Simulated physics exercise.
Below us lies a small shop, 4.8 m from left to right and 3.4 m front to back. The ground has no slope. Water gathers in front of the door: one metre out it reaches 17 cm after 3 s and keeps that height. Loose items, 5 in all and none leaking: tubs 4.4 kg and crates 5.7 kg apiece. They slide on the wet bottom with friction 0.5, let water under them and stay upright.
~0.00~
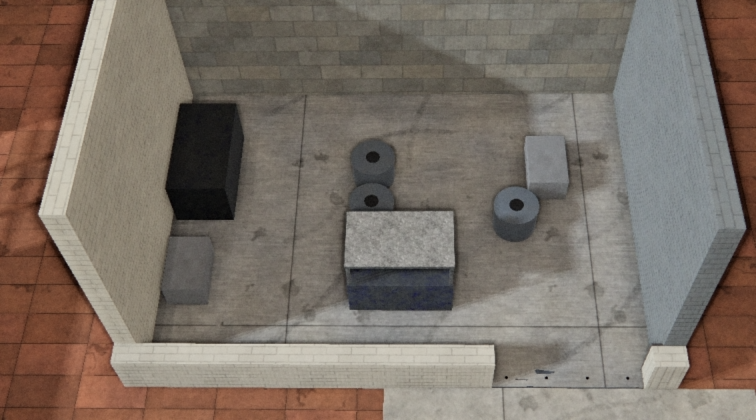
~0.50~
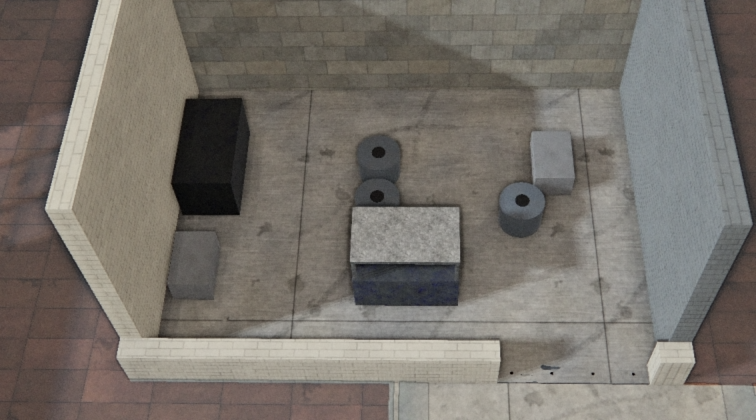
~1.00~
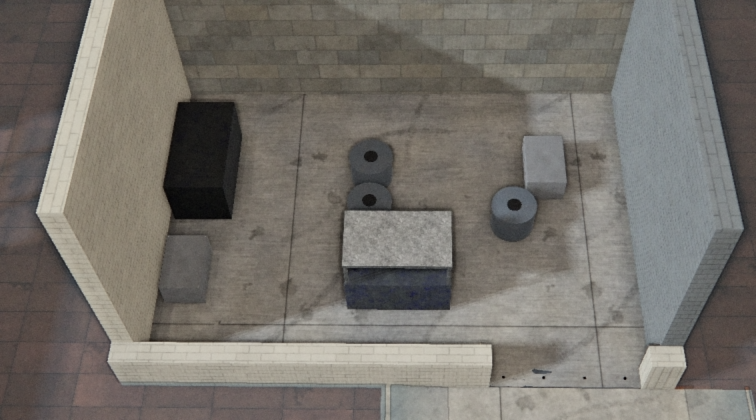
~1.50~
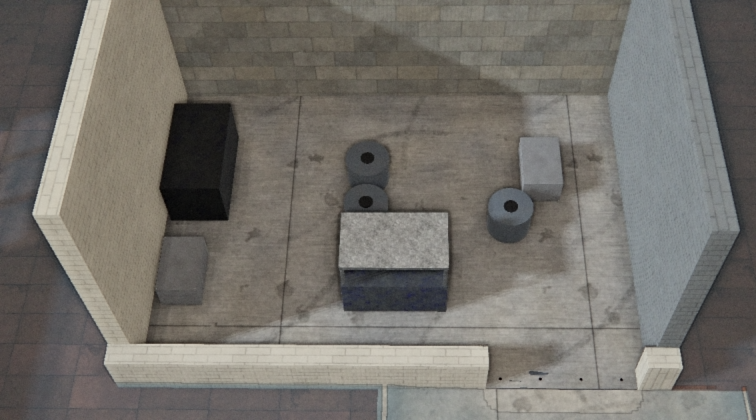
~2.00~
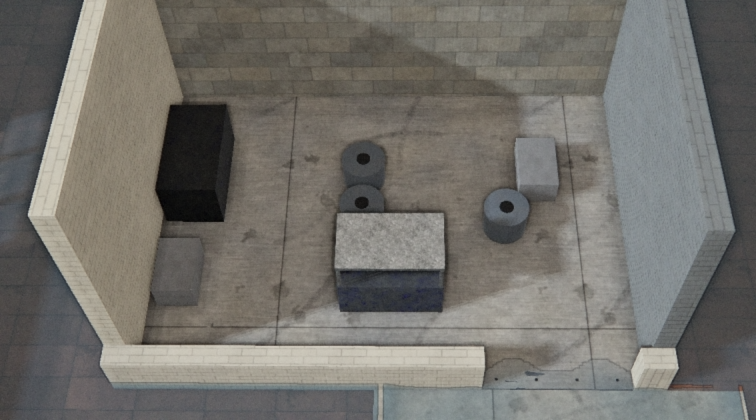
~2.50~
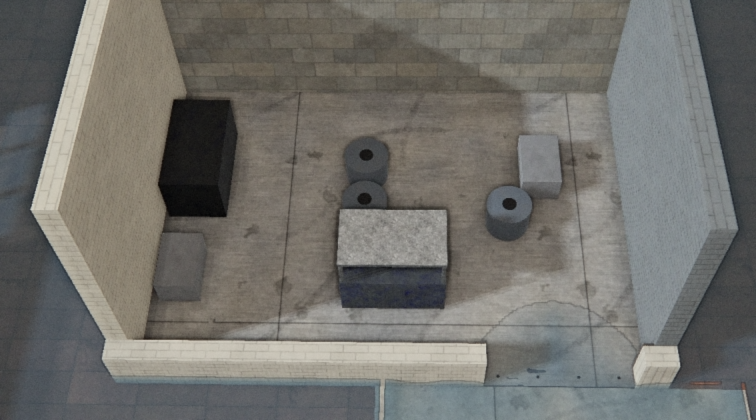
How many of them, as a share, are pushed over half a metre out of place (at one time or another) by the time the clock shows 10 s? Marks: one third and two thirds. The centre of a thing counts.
Share: From one to two thirds.
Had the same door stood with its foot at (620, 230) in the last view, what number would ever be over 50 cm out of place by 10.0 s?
In that case 4 of them.
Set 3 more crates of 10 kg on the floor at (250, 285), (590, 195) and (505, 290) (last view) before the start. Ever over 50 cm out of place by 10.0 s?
In turn: Short of it, over, past it.
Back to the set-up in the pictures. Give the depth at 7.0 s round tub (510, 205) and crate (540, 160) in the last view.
Roughly 4 and 11 cm.
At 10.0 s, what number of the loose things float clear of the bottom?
3 of them.
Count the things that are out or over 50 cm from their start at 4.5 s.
I count 1.
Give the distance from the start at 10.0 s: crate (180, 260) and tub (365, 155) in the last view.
In that order: 0 cm, 140 cm.
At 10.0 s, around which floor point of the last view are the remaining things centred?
Around (263, 255).
After 3.5 s 0 of 5 are over 50 cm from their spots; 0 afloat.
After 4.5 s 1 of 5 are over 50 cm from their spots; 0 afloat.
After 7.0 s 2 of 5 are over 50 cm from their spots; 2 afloat.
After 10.0 s 3 of 5 are over 50 cm from their spots, and 3 have been at some point; 3 afloat.
